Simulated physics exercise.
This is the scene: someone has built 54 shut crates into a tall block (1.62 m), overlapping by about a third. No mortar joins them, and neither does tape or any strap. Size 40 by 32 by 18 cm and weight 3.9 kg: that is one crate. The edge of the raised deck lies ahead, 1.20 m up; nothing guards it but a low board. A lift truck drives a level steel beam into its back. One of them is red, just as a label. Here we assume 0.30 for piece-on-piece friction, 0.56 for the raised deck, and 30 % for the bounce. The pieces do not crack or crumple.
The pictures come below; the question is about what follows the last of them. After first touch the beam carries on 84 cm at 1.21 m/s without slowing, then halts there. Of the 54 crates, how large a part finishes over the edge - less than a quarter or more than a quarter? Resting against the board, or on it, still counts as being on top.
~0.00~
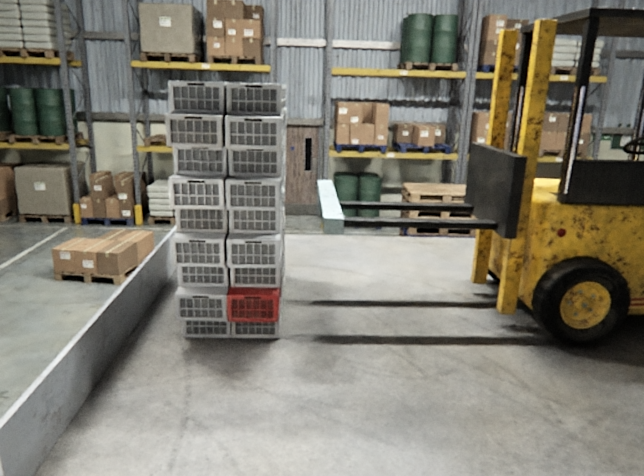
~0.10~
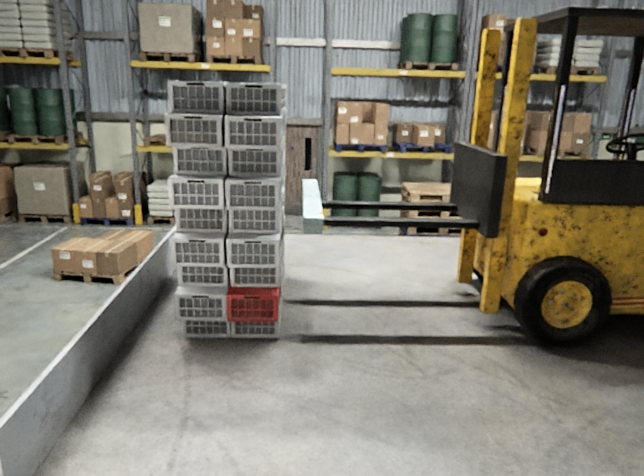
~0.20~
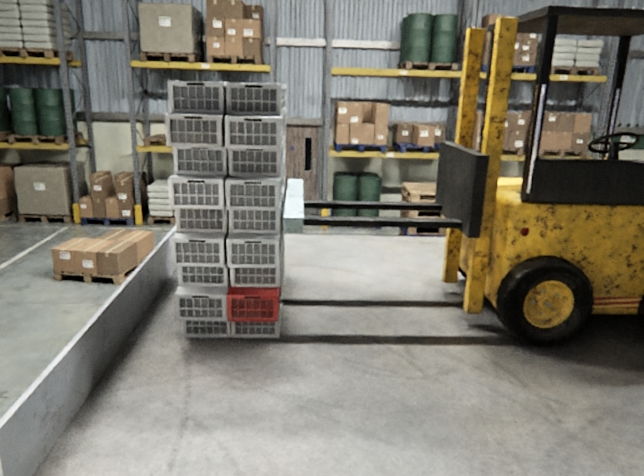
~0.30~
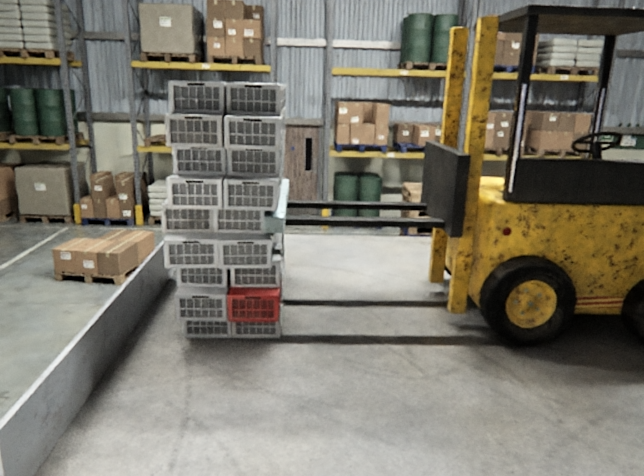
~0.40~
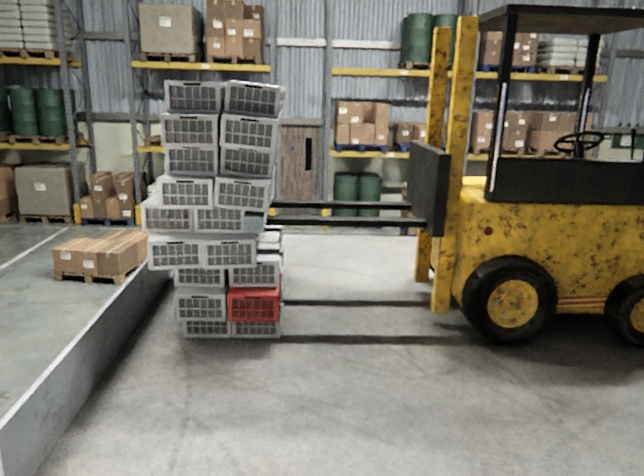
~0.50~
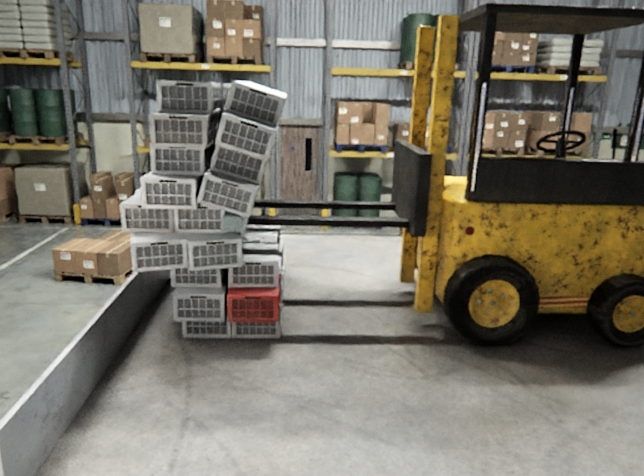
I would say more than a quarter.
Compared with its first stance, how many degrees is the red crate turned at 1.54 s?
Around 0° from its start.
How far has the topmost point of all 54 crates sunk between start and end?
By about 55 cm, start to end.
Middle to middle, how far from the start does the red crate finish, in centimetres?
Moved: Red 0.
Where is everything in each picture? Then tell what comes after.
In the first frame (we follow the side turned to the camera), beam (332, 226) 27 cm from the stack; red crate (253, 309); no piece has moved.
In the second frame, beam (312, 226) 15 cm from the stack; red crate (252, 309).
In the third frame, beam (292, 225) 24 mm from the stack; red crate (253, 309).
In the fourth frame, beam (272, 225) 10 cm in; red crate (253, 309); 17 stirred so far.
In the fifth frame, beam (252, 225) 22 cm in; red crate (253, 309); 42 stirred so far.
In the sixth frame, beam (231, 225) 34 cm in; red crate (253, 309); 45 stirred so far.
Around 0.90 s, none of the 54 crates over the edge, 46 disturbed.
Around 1.54 s, 23 of the 54 crates over the edge.
Finally (3.5 s), 25 of the 54 crates over the edge; red crate unmoved. That is 46 per cent. Seen by the last camera, middles, red crate near (257, 297).
